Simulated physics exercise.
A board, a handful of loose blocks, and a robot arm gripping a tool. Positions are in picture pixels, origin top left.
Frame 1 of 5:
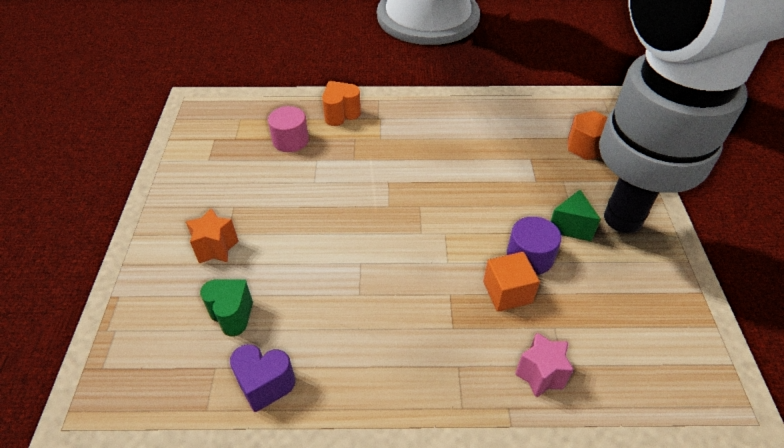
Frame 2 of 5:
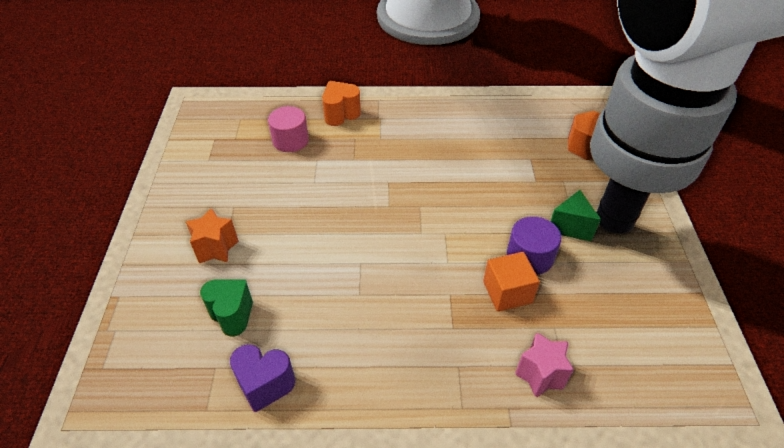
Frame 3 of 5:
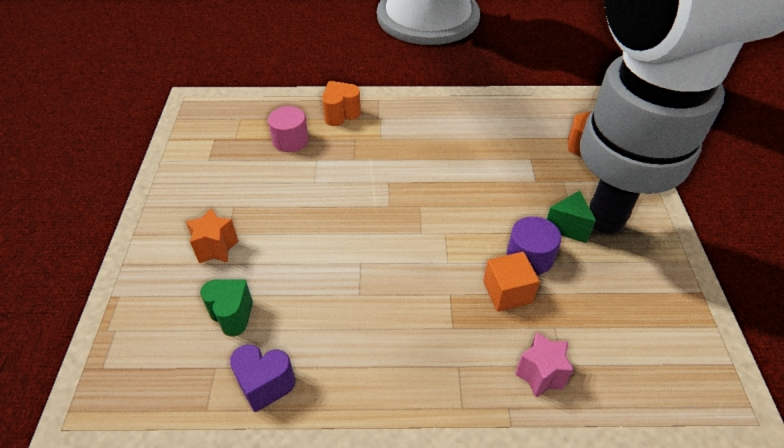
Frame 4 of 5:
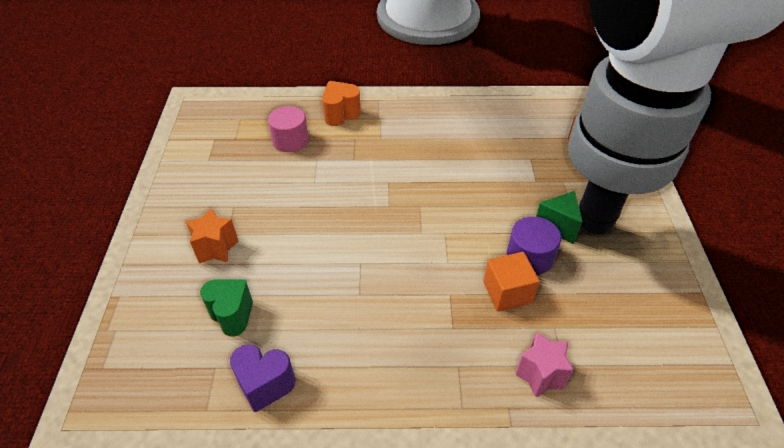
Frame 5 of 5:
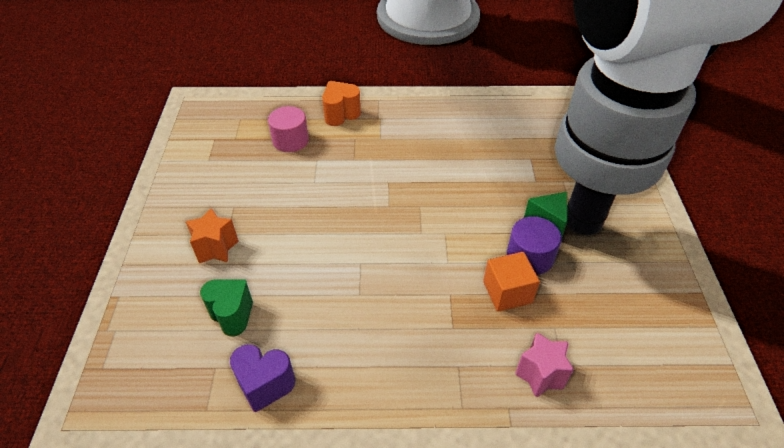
Robot arm moving its dark tool left across a wooden board, nudging a green block leftward behind a still purple cylinder.
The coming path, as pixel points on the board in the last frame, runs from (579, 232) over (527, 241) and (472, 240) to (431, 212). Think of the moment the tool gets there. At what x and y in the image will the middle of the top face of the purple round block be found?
For the centre of its top, I'd go with (474, 253).
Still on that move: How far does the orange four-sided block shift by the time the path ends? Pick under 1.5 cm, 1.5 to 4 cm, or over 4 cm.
The orange four-sided block moves 1.5-4 cm.
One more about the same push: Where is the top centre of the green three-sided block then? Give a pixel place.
It is at (488, 194).
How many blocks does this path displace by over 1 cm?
I foresee three or more blocks being moved.
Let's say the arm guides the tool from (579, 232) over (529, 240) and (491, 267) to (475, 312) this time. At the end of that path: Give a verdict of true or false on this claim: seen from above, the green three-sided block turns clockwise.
That is true.
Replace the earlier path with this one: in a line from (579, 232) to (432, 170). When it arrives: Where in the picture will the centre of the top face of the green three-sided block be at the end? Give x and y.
The point I'd pick in the picture is (458, 181).
The first path, step by step. One third of the way, tool (530, 231); orange four-sided block (504, 286), turned 20° anticlockwise; purple round block (506, 243); green three-sided block (508, 200), turned 40° clockwise.
Two thirds of the way, tool (474, 230); orange four-sided block (499, 295), turned 45° anticlockwise; purple round block (474, 253); green three-sided block (491, 196), turned 90° clockwise.
At the end, tool (432, 201); orange four-sided block (499, 295), turned 45° anticlockwise; purple round block (474, 253); green three-sided block (488, 194), turned 110° clockwise.
